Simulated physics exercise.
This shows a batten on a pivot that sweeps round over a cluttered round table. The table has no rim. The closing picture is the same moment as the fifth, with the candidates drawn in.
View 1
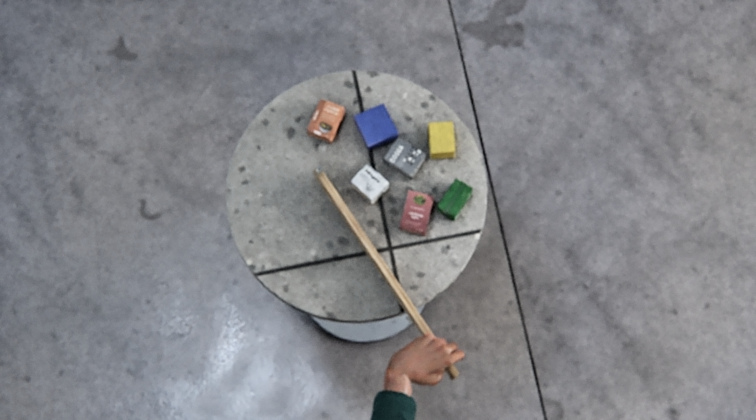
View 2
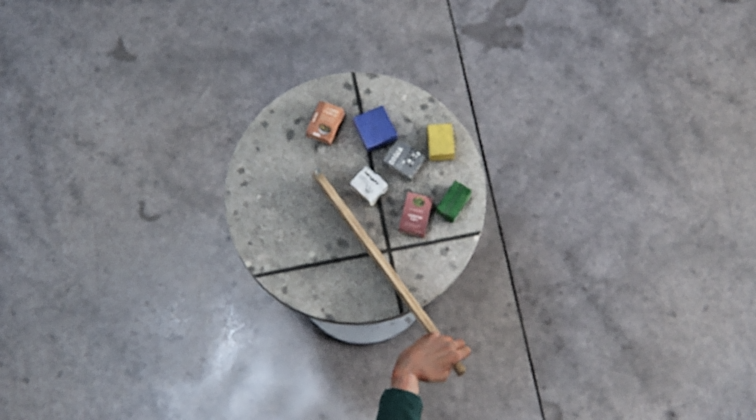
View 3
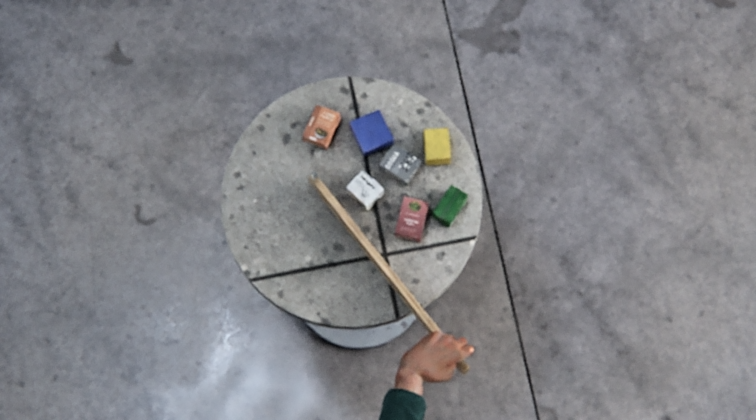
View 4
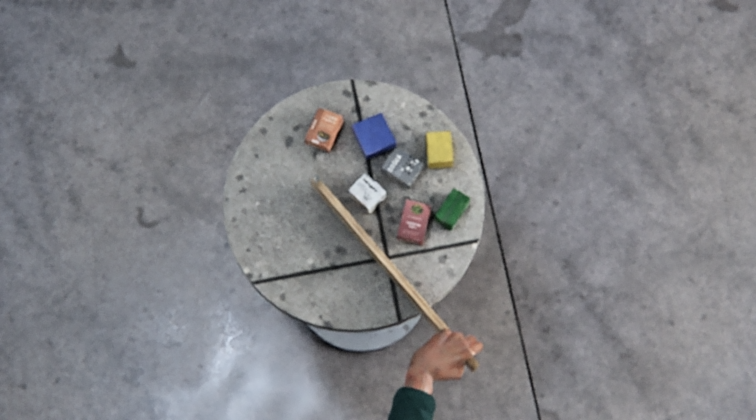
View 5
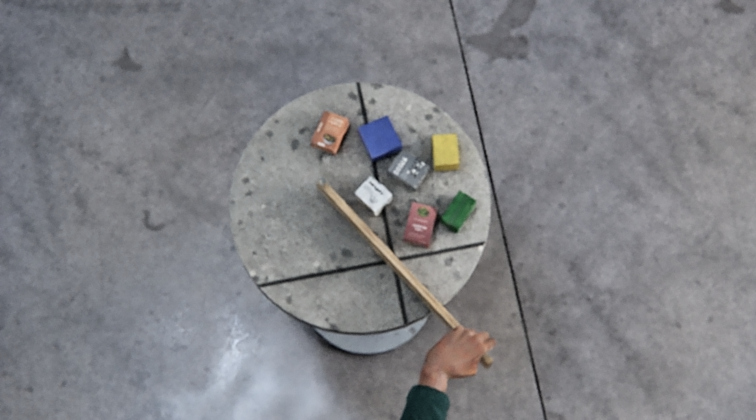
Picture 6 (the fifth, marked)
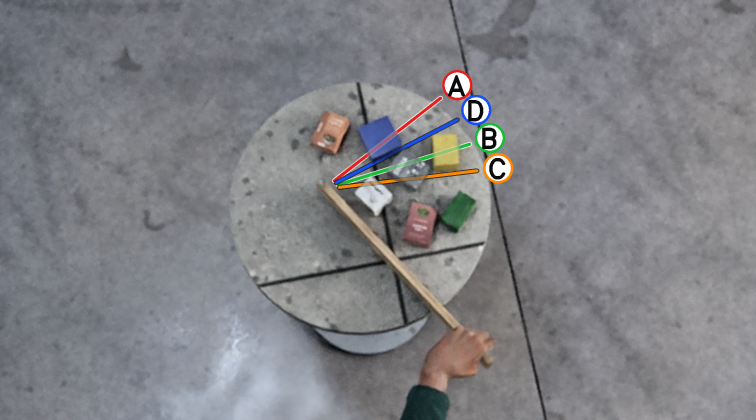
Hand in a green sleeve holding a wooden batten over small coloured boxes on a round table, its grip shifting slightly right.
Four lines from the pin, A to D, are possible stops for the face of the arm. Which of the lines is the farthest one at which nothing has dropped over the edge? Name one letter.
As far as mark C.
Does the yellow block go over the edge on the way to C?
No.
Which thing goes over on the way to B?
It is the yellow block.
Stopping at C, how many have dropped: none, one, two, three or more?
By then, none.
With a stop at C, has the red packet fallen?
No.
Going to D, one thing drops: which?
It is the yellow block.
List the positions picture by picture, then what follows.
In the first picture, orange packet (326, 121); blue block (376, 127); green box (455, 200).
In the second picture, arm (365, 238); yellow block (441, 142).
In the third picture, arm (364, 241); white box (365, 190).
In the fourth picture, arm (369, 242); orange packet (324, 130).
In the fifth picture, arm (378, 242); green box (458, 212); yellow block (445, 152); grey packet (408, 170).
On the marked copy, A at (388, 139); B at (404, 164); C at (408, 179); D at (397, 151).
Following C. Soon after the start, arm (395, 221); red packet (429, 216); yellow block (445, 152).
Later, arm (404, 194); yellow block (447, 148); green box (458, 185).
In the end, arm (404, 175); yellow block (446, 118); green box (455, 153); nothing has fallen.
As for the rest, A drops the green box and yellow block; B drops the yellow block; D drops the yellow block.
